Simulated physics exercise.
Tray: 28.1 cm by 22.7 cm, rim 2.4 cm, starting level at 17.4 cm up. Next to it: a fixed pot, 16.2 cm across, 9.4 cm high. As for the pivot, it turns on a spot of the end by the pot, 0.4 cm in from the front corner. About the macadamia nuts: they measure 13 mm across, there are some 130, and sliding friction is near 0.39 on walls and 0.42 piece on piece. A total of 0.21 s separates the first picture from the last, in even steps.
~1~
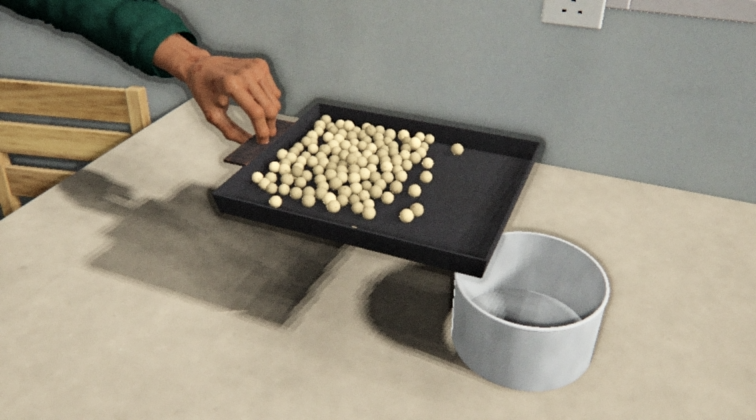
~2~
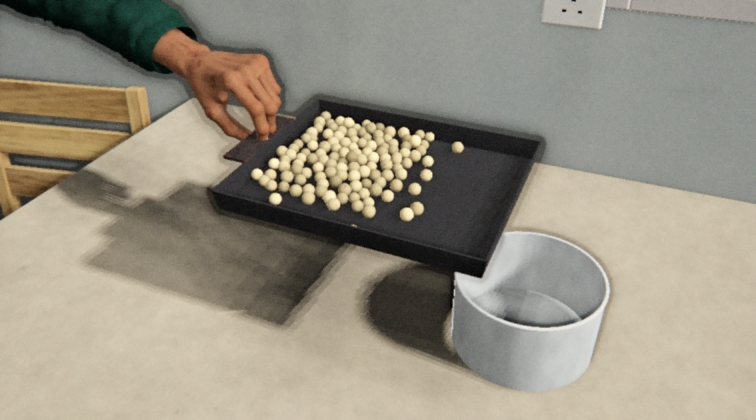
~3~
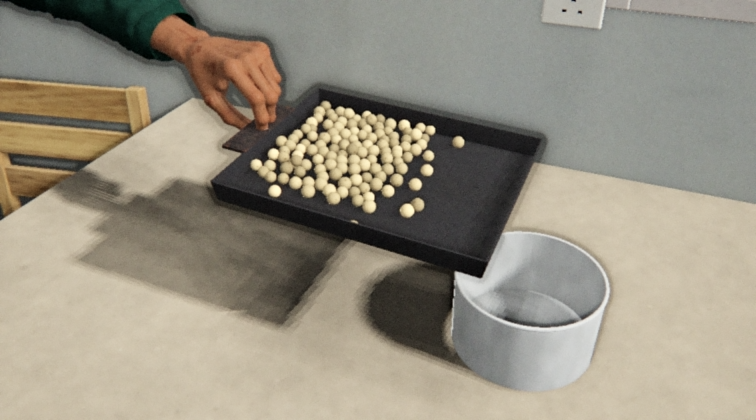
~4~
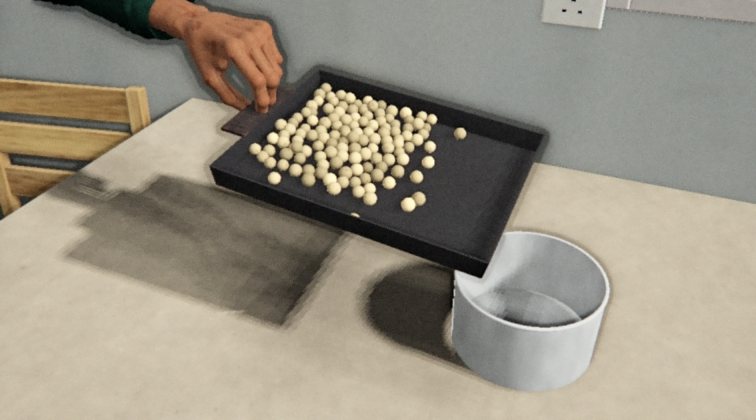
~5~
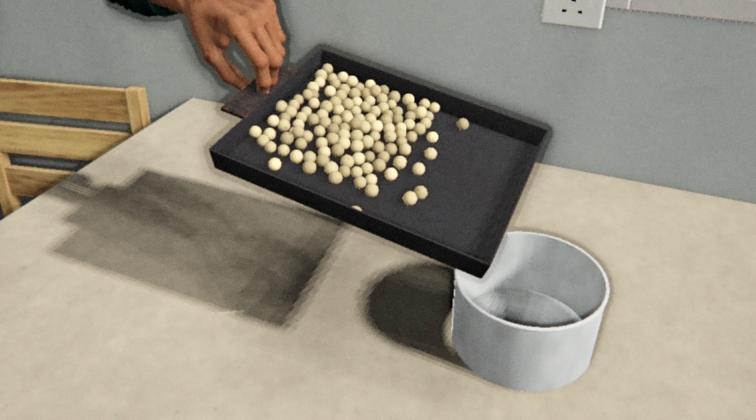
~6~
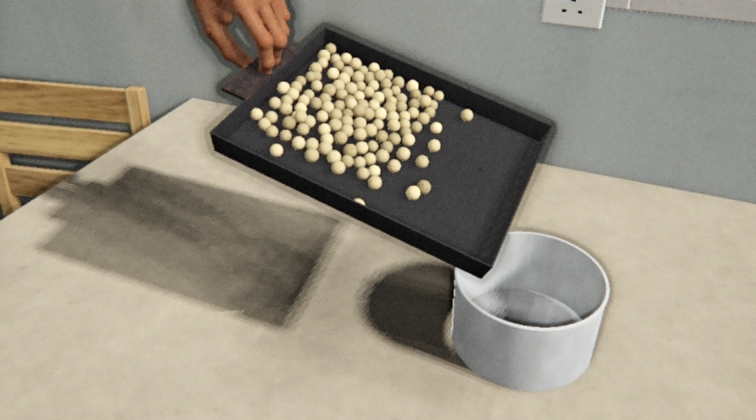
A black tray of round, pale nuts sat level above a table beside a round, light grey pot, then a hand raised its left end, slowly at first, slanting it down to the right.
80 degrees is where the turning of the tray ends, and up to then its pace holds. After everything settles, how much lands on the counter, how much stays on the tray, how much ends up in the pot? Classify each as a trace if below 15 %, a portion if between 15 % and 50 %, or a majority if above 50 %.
Counter: A majority. Left on the tray: A portion. Pot: A trace.
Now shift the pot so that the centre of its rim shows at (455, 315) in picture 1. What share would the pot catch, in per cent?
The share would be some 5 per cent.
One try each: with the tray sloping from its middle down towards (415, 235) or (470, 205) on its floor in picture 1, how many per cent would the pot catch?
The share comes to roughly 0 in a hundred, then roughly 25 in a hundred.
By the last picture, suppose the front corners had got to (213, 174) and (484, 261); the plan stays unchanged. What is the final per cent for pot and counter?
Pot: 0, counter: 10.
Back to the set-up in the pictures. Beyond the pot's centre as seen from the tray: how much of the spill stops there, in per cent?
Roughly 90 percent of the spill.
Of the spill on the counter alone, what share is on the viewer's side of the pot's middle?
I'd put it at around 90 per cent.
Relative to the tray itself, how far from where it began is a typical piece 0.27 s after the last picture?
Roughly 8 cm.
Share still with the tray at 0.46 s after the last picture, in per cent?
Something like 90 percent, roughly.
Then, 0.27 s after the last picture, tilt 48 degrees; the tray holds 100 %, the pot 0 %.
Then, 0.46 s after the last picture, tilt 70 degrees; the tray holds 90 %, the pot 0 %.
Then, 0.76 s after the last picture, tilt 80 degrees; the tray holds 35 %, the pot 0 %.
In the end, counter 70 %, tray 25 %, pot 5 %.
